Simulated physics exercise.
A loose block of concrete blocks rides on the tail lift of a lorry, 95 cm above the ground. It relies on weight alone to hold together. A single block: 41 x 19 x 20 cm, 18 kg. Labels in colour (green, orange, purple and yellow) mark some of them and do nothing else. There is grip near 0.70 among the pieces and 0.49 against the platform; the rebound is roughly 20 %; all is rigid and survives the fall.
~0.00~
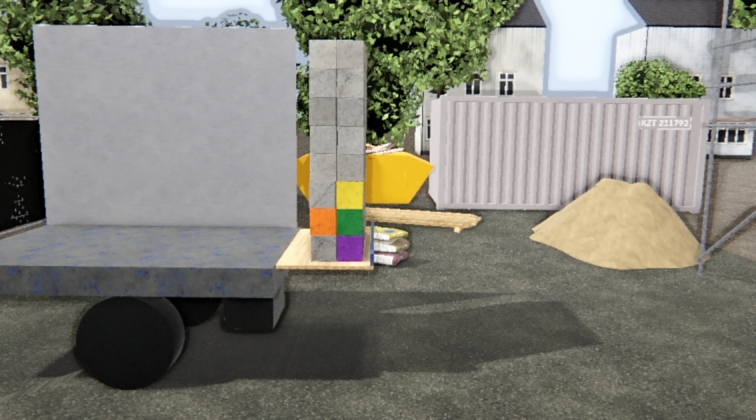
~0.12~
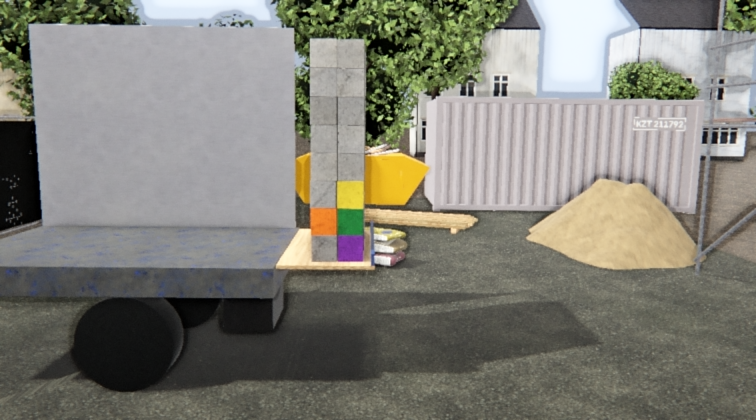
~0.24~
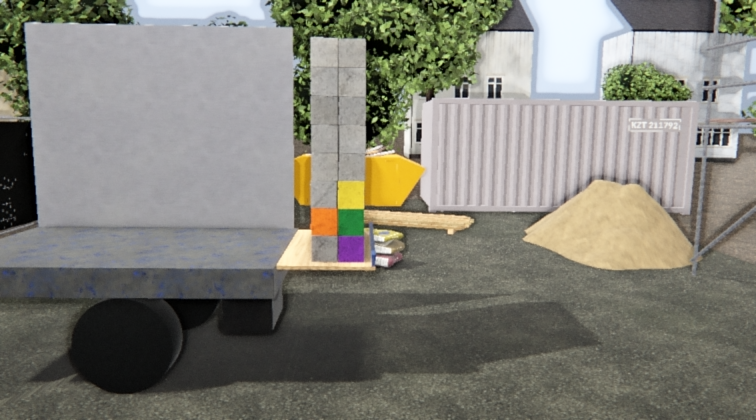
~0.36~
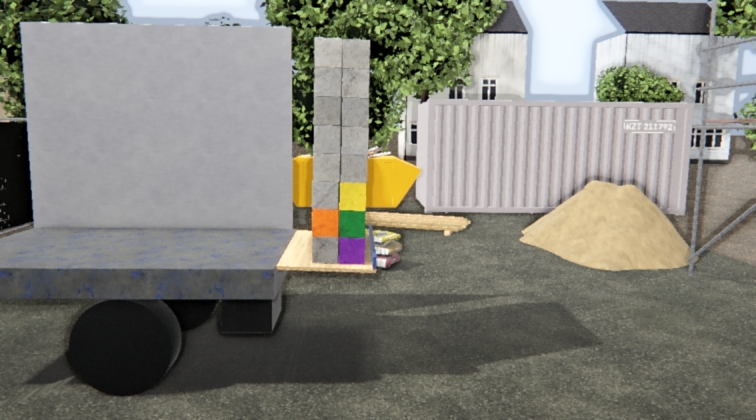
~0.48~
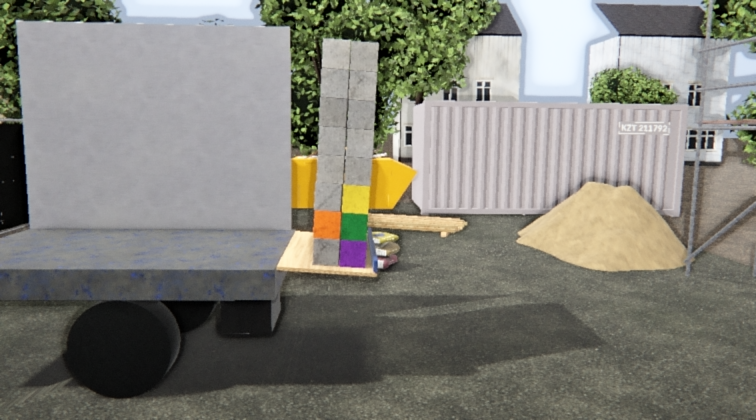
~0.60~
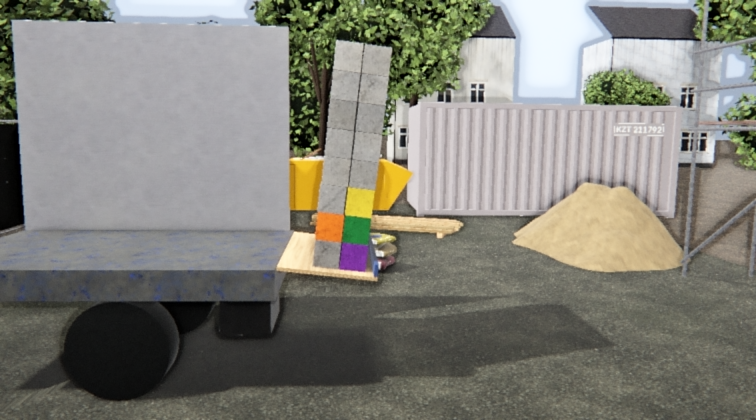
A tall stack of grey concrete blocks, with orange, yellow, green and purple ones near its base, stands on a wooden platform behind a lorry's grey bed in a yard, seen from the side. Beyond are a yellow skip, a pale container, a sand heap, trees and houses. As the camera drifts slightly, the platform's right end dips and the stack leans gradually rightward.
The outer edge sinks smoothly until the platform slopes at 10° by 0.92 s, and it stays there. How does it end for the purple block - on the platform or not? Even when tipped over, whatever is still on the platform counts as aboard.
The purple block is still on the platform.
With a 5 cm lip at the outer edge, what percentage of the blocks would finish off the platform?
Result under that change: 80 per cent.
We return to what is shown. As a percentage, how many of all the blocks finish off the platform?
That comes to around 80 percent.
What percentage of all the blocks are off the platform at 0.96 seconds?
By that time it is 20 percent.
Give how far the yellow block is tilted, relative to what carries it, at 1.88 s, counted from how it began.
Its tilt comes to about 80° at that moment.
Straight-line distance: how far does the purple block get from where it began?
Straight-line shift: Approx. 10 cm.
Around 0.96 s, slope 10°; 11 of the 56 blocks off the platform; purple block tipped 10°; yellow block tipped 10°.
Around 1.36 s, slope 10°; 43 of the 56 blocks off the platform; purple block tipped 36°; green block tipped 47°.
Around 1.88 s, slope 10°; 46 of the 56 blocks off the platform; purple block tipped 39°; yellow block on its side.
Finally (2.4 s), slope 10°; 46 of the 56 blocks off the platform; purple block tipped 39°; green block on its side; yellow block on its side. Seen by the last camera, middles, purple block near (363, 254), green block near (346, 389).
